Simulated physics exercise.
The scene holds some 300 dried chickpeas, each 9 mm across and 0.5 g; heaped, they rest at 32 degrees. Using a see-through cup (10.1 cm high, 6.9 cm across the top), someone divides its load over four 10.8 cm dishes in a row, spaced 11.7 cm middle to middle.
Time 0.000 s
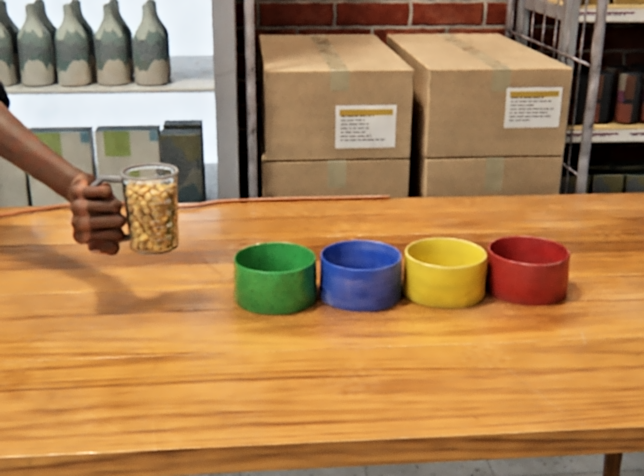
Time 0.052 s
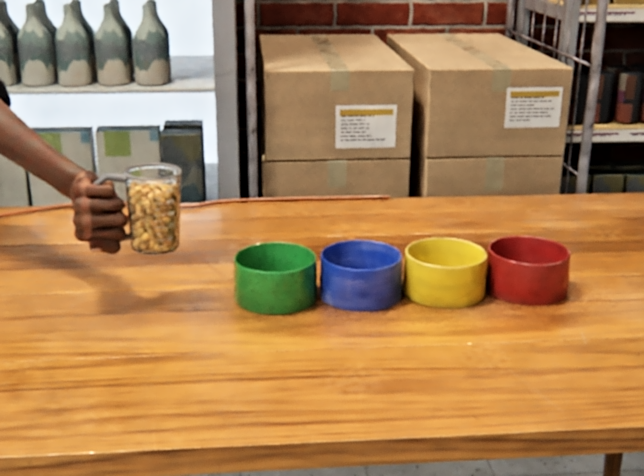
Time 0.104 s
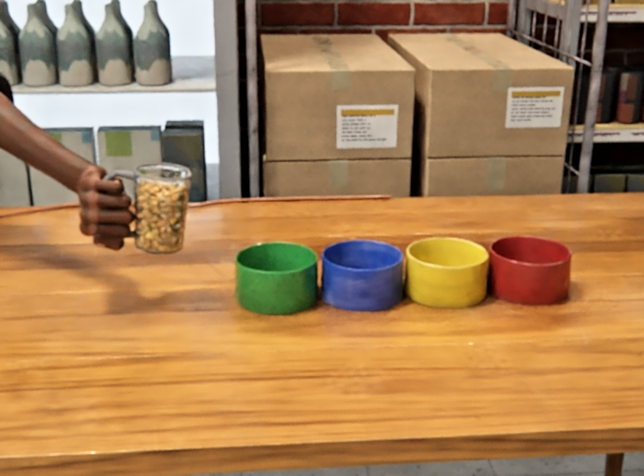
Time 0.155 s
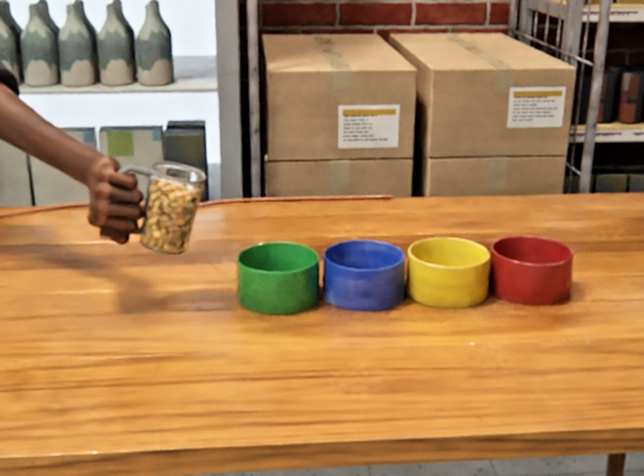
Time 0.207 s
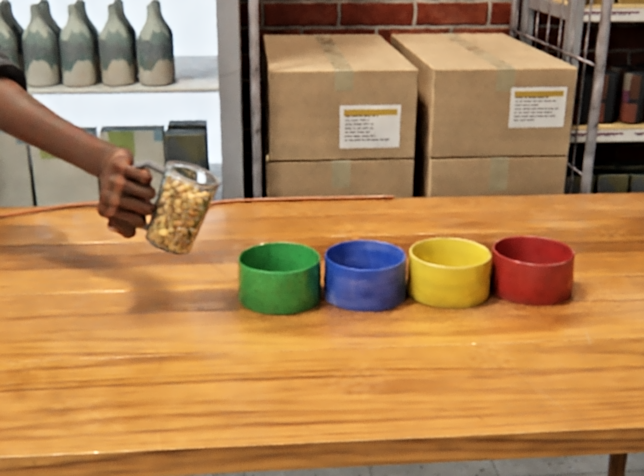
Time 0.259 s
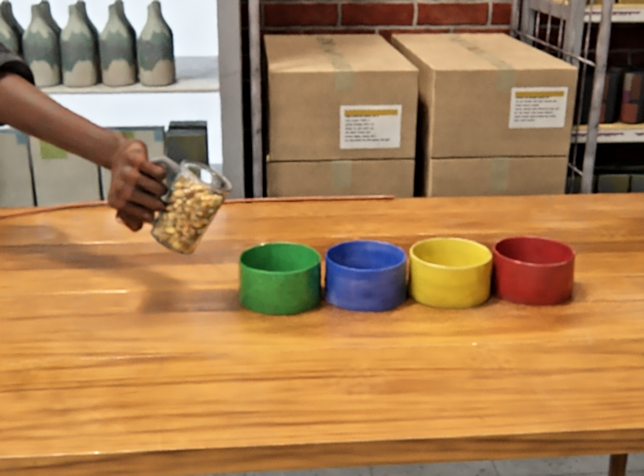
A hand holding a clear cup of dried chickpeas by its handle, at the left above a wooden table, stays nearly still at first. Four round dishes, green, blue, yellow and red from left to right, sit in a row, seen from the front and slightly above, with cardboard boxes and shelved bottles behind. The hand then moves a short way right, tilting the cup steadily toward the dishes.
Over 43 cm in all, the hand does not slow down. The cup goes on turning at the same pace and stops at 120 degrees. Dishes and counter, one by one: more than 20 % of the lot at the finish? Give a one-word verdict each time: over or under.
Verdicts: Red under, blue over, green under, yellow under, counter under.
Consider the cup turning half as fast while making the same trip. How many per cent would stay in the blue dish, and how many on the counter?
The blue dish would get 0 and the counter 10.
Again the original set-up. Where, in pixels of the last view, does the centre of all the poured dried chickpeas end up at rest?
About (374, 281).
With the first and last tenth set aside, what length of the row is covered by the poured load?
That stretch measures near 7 centimetres.
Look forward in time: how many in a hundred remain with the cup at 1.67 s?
Close to 0 in a hundred.
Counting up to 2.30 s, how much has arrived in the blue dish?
By that moment it's near 85 percent.
Then, at 1.11 s, tilt 120 degrees; cup holds 30 %, blue 60 %.
After 1.67 s, tilt 120 degrees; cup holds 0 %, blue 85 %.
After 2.30 s, tilt 120 degrees; cup holds 0 %, blue 85 %.
At rest (2.6 s), red 0 %, blue 85 %, green 0 %, yellow 0 %, counter 10 %.
